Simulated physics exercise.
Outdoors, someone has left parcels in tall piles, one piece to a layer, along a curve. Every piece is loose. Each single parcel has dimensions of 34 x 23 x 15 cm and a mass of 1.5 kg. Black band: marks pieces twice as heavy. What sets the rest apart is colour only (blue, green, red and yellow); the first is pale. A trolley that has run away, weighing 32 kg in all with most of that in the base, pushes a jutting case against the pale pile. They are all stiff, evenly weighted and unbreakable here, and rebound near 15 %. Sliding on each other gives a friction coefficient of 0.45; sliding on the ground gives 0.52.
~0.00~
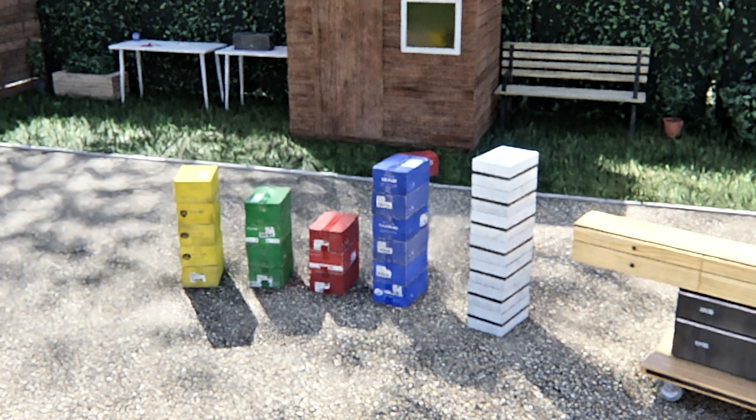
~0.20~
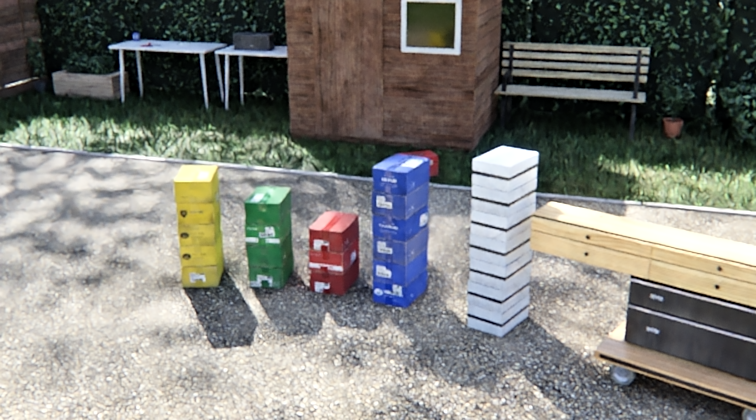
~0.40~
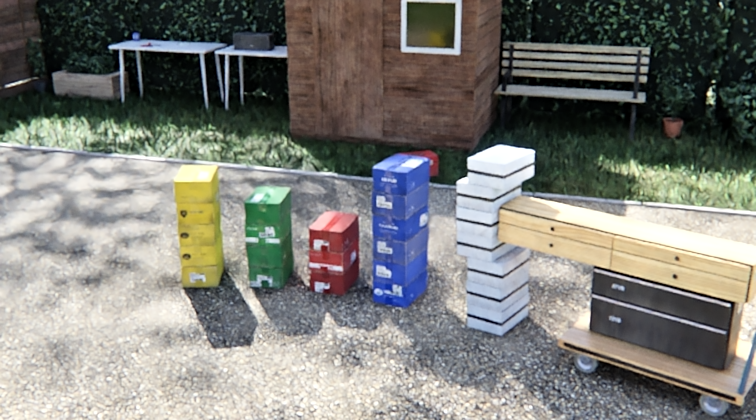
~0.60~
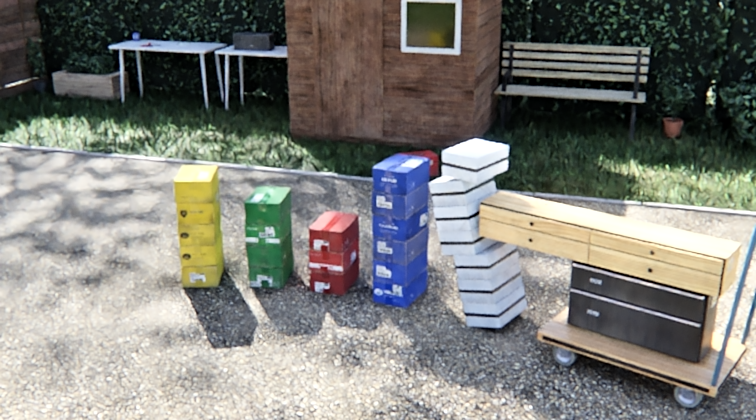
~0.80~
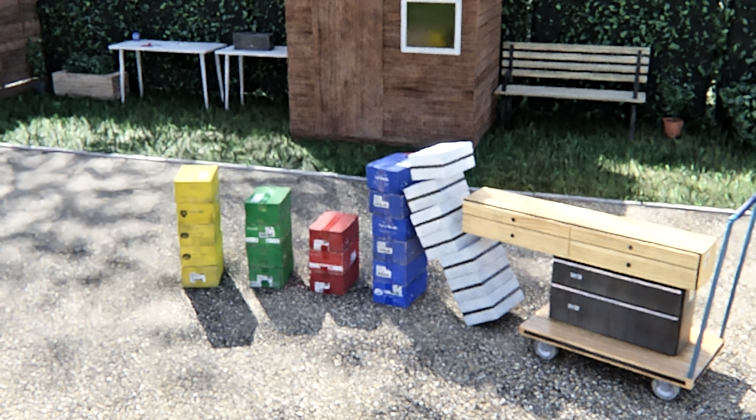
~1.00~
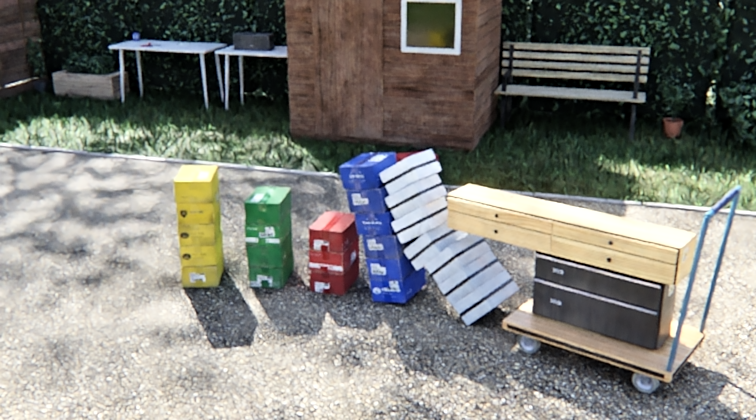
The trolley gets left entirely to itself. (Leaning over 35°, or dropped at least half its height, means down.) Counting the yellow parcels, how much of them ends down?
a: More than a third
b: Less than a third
Less than a third.
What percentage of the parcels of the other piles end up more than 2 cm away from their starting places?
85 %.
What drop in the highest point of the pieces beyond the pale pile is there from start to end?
Roughly 14 cm.
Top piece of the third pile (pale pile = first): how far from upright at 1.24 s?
Roughly 0 degrees.
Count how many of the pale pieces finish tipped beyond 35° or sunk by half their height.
Exactly 7 pale pieces do.
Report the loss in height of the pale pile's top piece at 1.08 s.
20 cm lower.
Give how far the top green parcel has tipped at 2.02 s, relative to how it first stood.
Rotation: Approx. 15°.
Around 1.08 s, 7 of the pale pile down; none of the 5 yellow parcels down (0 of 18 in all colours); top yellow parcel unmoved; top blue parcel tipped 18°.
Around 1.24 s, 7 of the pale pile down; none of the 5 yellow parcels down (2 of 18 in all colours); top yellow parcel unmoved; top blue parcel tipped 31°, 13 cm lower.
Around 1.54 s, 7 of the pale pile down; none of the 5 yellow parcels down (6 of 18 in all colours); top yellow parcel unmoved; top blue parcel tipped 22°, 21 cm lower.
Around 2.02 s, 7 of the pale pile down; none of the 5 yellow parcels down (7 of 18 in all colours); top yellow parcel displaced 52 mm; top red parcel tipped 32°, 8 cm lower.
Finally (3.2 s), 7 of the pale pile down; none of the 5 yellow parcels down (7 of 18 in all colours); top yellow parcel displaced 52 mm; top red parcel tipped 32°, 8 cm lower. That is 0 per cent. Seen by the last camera, middles, top yellow parcel near (189, 184), top red parcel near (284, 236).
